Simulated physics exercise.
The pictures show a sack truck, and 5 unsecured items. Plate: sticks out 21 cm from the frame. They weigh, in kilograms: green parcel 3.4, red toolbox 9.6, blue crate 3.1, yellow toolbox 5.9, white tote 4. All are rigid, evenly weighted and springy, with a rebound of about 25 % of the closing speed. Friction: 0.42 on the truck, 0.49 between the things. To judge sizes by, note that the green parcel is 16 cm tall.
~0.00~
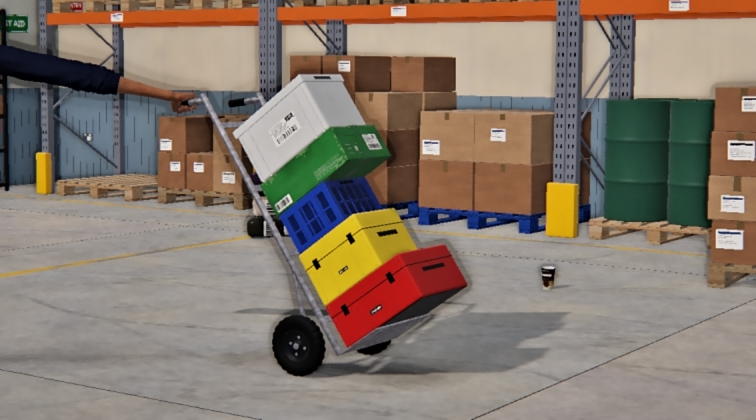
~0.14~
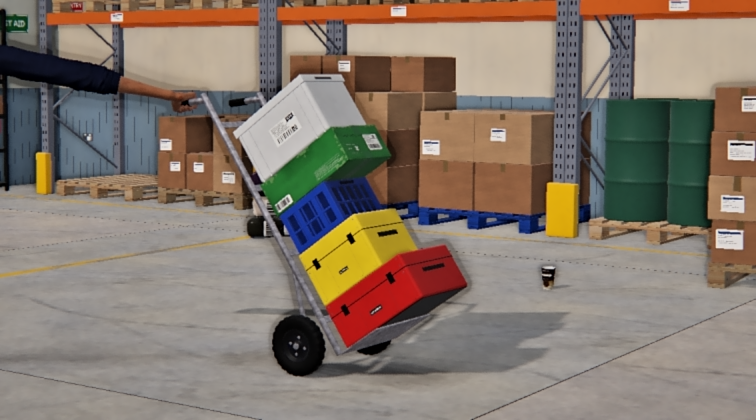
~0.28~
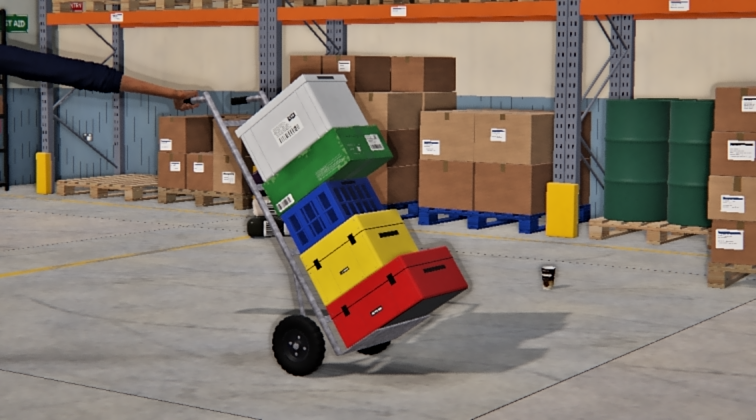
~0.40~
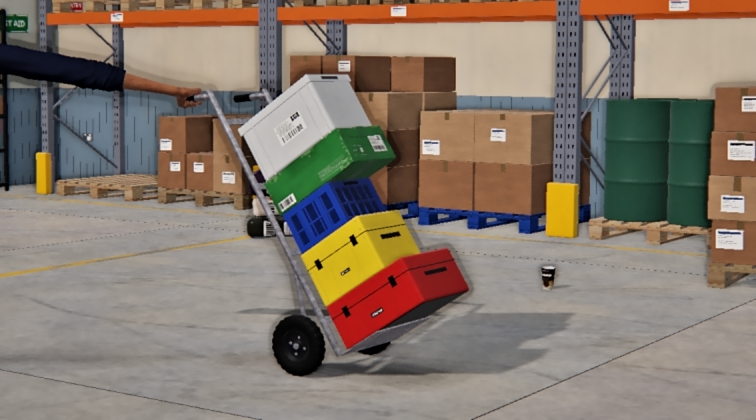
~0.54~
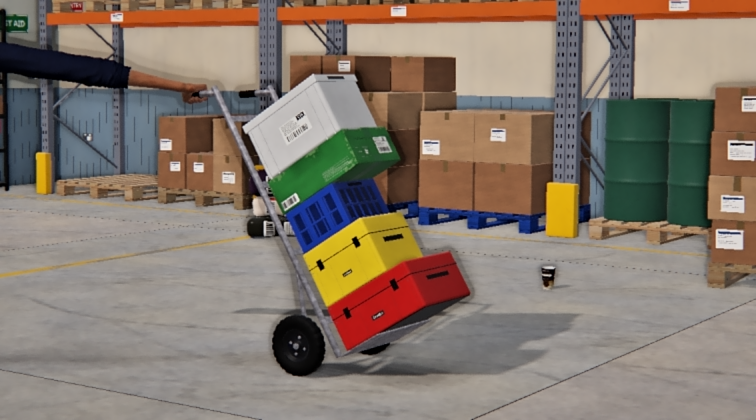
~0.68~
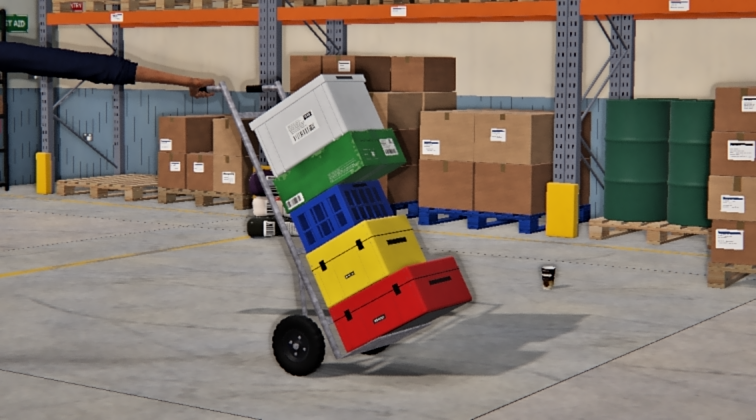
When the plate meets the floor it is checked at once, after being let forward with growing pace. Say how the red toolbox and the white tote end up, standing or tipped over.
Result: The red toolbox does not go down; the white tote goes down.
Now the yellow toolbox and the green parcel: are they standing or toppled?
In the last frame the yellow toolbox remains up and the green parcel does not stay up.
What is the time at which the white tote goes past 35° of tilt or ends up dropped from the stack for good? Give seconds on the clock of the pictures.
Near 2.2 s.
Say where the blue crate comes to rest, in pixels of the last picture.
(401, 241), roughly.
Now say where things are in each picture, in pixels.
In the first picture, 35° short of upright; red toolbox (397, 296); white tote (301, 130).
In the second picture, 35° short of upright; yellow toolbox (360, 257); green parcel (326, 171).
In the third picture, 34° short of upright; blue crate (334, 215); yellow toolbox (361, 257).
In the fourth picture, 33° short of upright; green parcel (330, 171); blue crate (336, 215).
In the fifth picture, 31° short of upright; yellow toolbox (365, 259); green parcel (334, 171).
In the sixth picture, 29° short of upright; red toolbox (400, 304); white tote (318, 127).
Around 1.68 s, truck upright; white tote tipped 3° against what carries it near (417, 148); green parcel tipped 3° against what carries it; blue crate tipped 3° against what carries it.
Around 2.18 s, truck upright; white tote tipped 36° against what carries it near (452, 154); green parcel tipped 36° against what carries it; blue crate shifted 2 cm.
Around 2.48 s, truck upright; green parcel and white tote now dropped from the stack.
Around 2.58 s, truck upright; red toolbox tipped 3° against what carries it near (409, 350).
Finally (3.3 s), dropped from the stack and tipped over, green parcel and white tote; the other 3 still in place (within 10 cm). Final places as that camera would see them, red toolbox near (409, 350), white tote near (521, 339).
